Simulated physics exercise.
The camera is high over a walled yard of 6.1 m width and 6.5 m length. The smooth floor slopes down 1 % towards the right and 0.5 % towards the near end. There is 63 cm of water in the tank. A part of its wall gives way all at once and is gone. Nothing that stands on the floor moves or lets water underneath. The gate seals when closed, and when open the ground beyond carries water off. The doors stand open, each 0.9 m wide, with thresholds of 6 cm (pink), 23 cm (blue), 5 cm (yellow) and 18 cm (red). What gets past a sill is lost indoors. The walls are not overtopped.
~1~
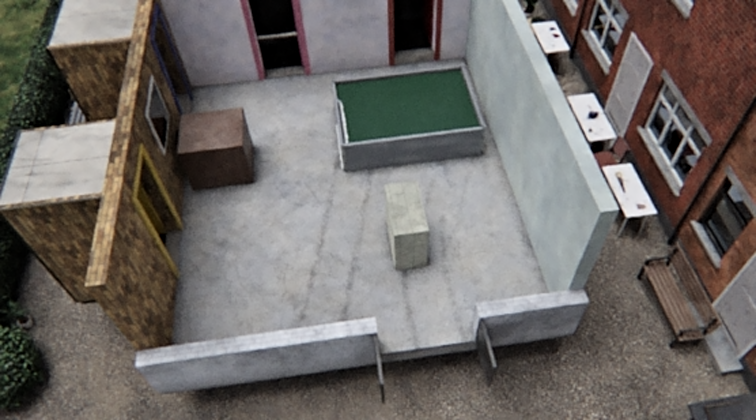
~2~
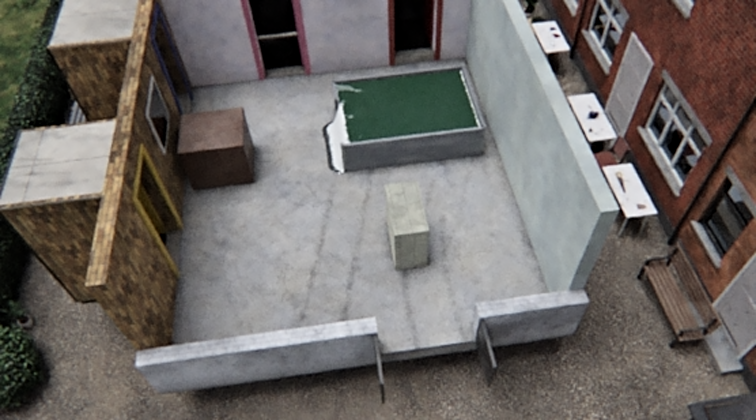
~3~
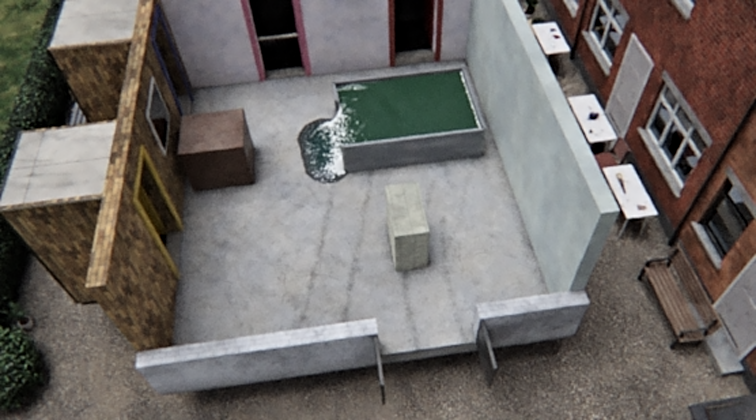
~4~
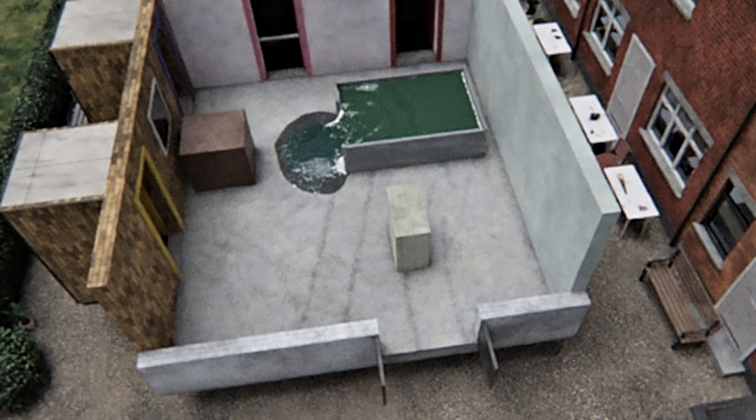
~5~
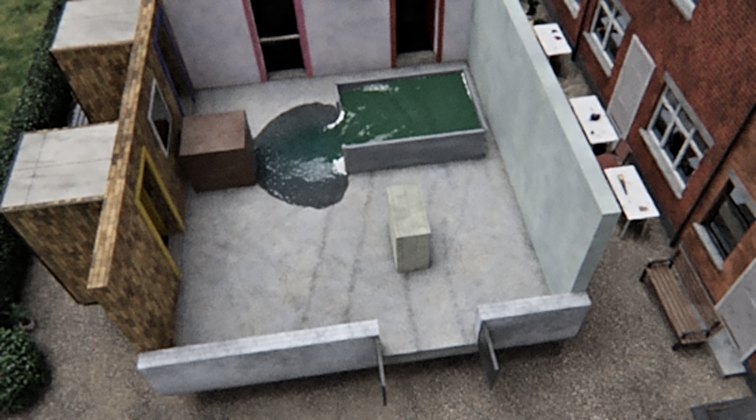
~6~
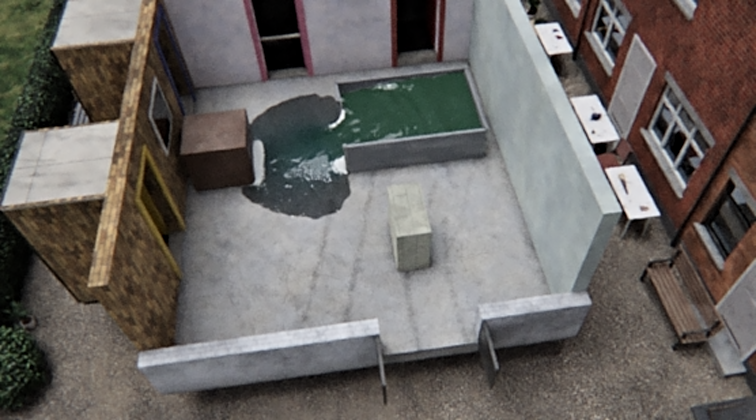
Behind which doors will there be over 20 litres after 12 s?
Door by door: At the pink door it passes the limit; at the blue door it keeps below the limit; at the yellow door it goes over the limit; at the red door it keeps below the limit.
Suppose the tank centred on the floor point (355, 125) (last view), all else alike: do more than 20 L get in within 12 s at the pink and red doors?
Against that limit: Pink past it, red below.
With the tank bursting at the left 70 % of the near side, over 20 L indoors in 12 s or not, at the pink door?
Against that limit: Pink not over.
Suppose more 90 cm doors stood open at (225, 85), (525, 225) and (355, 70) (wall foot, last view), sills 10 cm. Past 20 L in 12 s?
In that order: Past it, not over, below.
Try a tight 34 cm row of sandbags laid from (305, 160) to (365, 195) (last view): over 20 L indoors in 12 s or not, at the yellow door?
Against that limit: Yellow not over.
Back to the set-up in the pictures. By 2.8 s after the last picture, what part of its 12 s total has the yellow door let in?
Some 55 per cent by then.
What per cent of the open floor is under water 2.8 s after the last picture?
Near 50 per cent is wet.
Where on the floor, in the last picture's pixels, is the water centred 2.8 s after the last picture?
Near (316, 163).
Then, 0.7 s after the last picture water covers 25 % of the floor and is deepest (38 cm) near (263, 160); pink door not reached, blue door 12 cm at the sill, 0 L in, yellow door not reached, red door not reached.
Then, 1.5 s after the last picture water covers 40 % of the floor and is deepest (36 cm) near (263, 160); pink door 2 cm at the sill, 0 L in, blue door 18 cm at the sill, 0 L in, yellow door 11 cm at the sill, 16 L in, red door not reached.
Then, 2.8 s after the last picture water covers 50 % of the floor and is deepest (26 cm) near (175, 358); pink door 9 cm at the sill, 1 L in, blue door 21 cm at the sill, 2 L in, yellow door 12 cm at the sill, 65 L in, red door not reached.
Then, 6.3 s after the last picture water covers 85 % of the floor and is deepest (14 cm) near (533, 299); pink door 12 cm at the sill, 50 L in, blue door 9 cm at the sill, 2 L in, yellow door 10 cm at the sill, 99 L in, red door 3 cm at the sill, 0 L in.
Then, 11.3 s after the last picture water covers 100 % of the floor and is deepest (12 cm) near (506, 189); pink door 5 cm at the sill, 80 L in, blue door 3 cm at the sill, 2 L in, yellow door 5 cm at the sill, 117 L in, red door 11 cm at the sill, 0 L in.
